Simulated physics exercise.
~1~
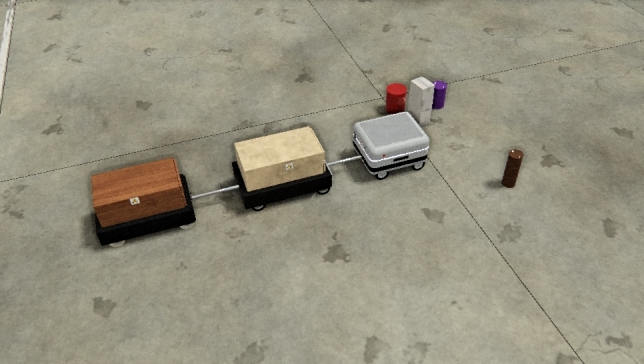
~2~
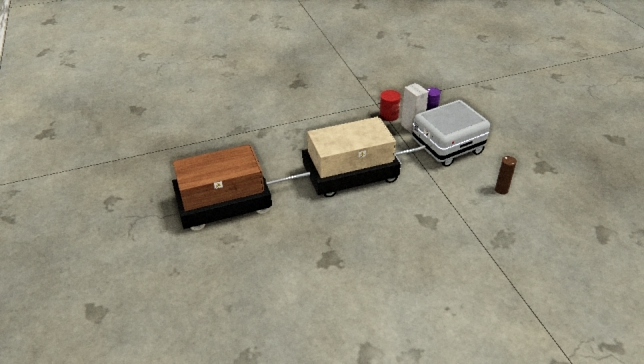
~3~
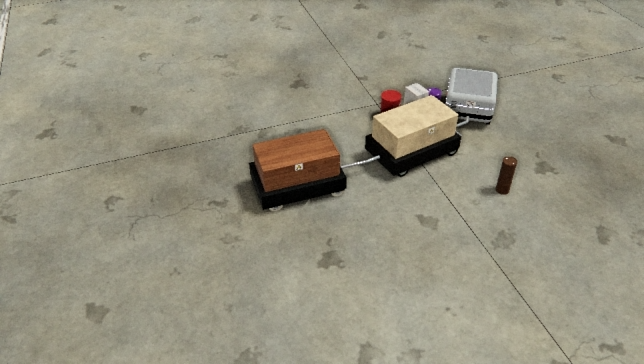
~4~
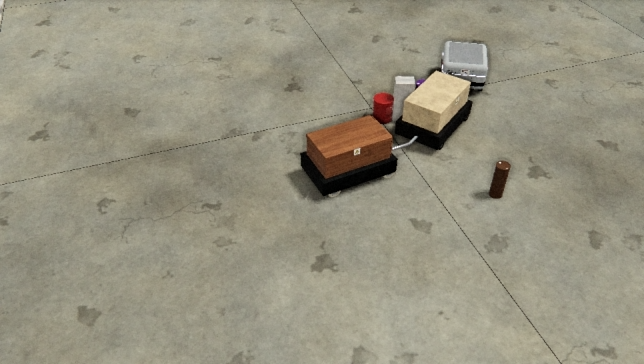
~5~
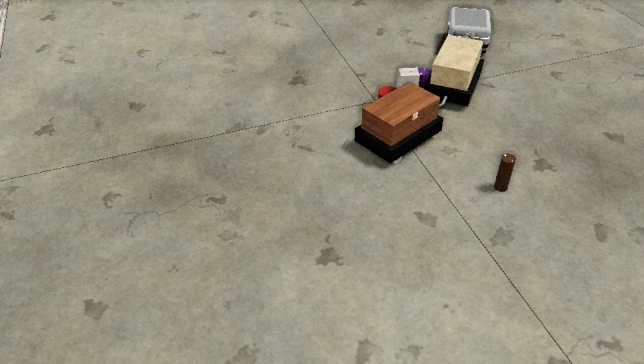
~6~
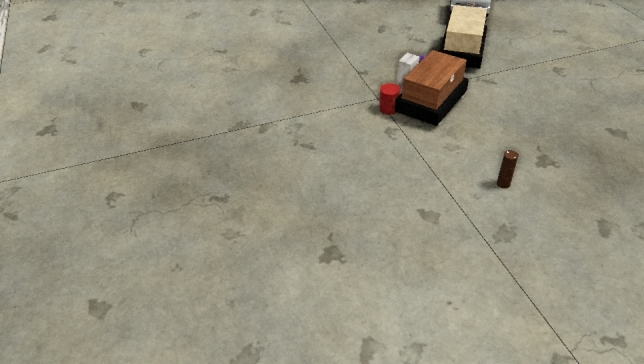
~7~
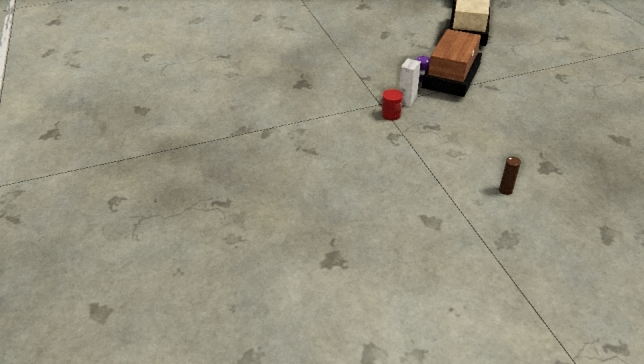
At the start, a small tow train stands out on a stained concrete floor, a silver case-like tug in front pulling a cream box cart and a reddish-brown one. It rolls right toward a cluster made up of a red pail, a white box and a purple canister, with a brown canister standing apart. The tug passes the cluster and curves left, heading up the view, and the carts swing in behind it, cutting close around the group. Then the train straightens and the tug leaves the view. At the end, the pail and white box stand upright beside the last cart, the purple canister partly hidden.
